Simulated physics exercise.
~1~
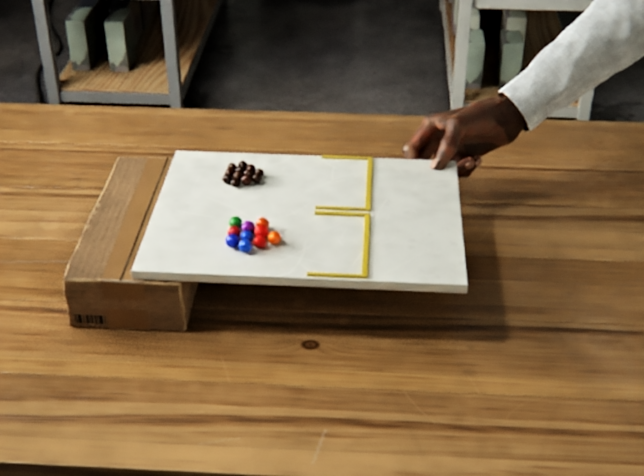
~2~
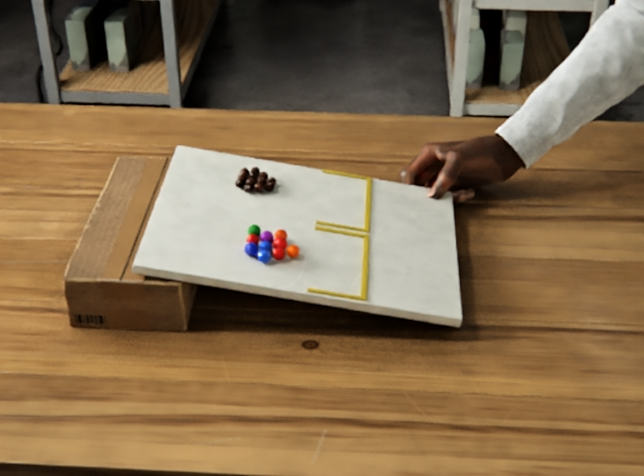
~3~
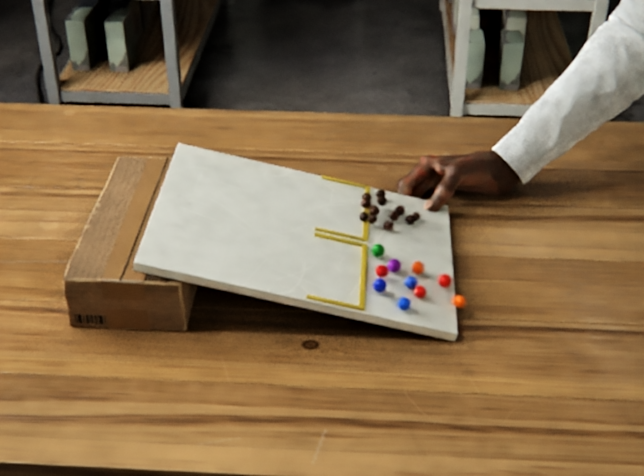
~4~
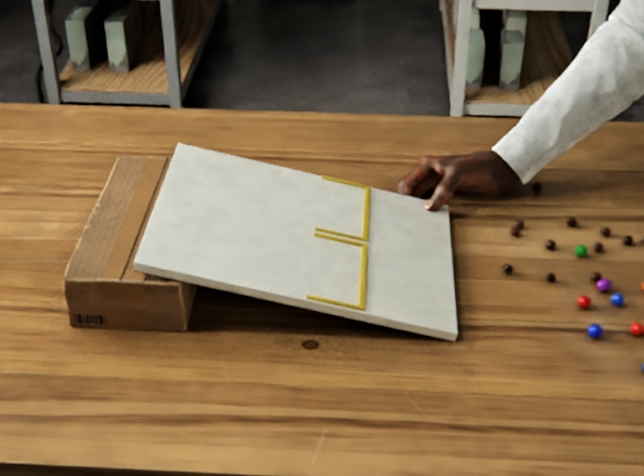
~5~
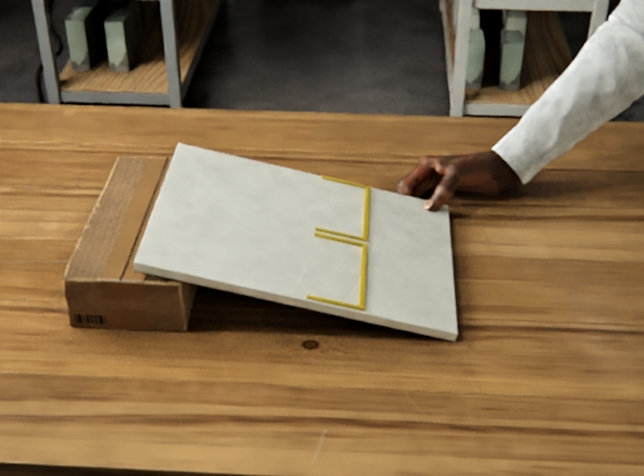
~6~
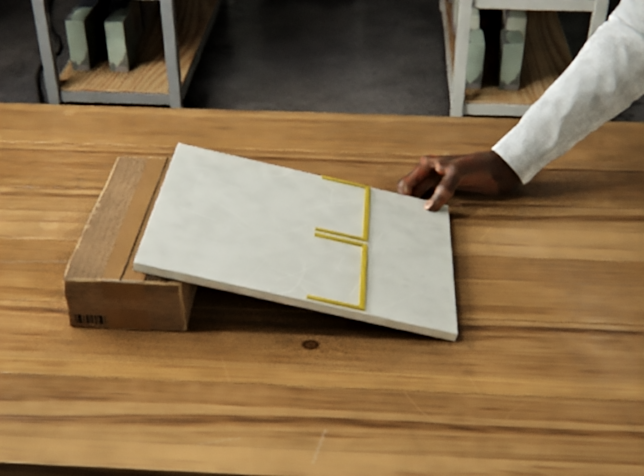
We see a hand lower one end of a white board propped on a box, tilting it toward the right. A cluster of dark balls and a cluster of colourful ones roll down past the yellow barriers, scatter across the wooden table and leave view, while the hand stays at the sloping board.
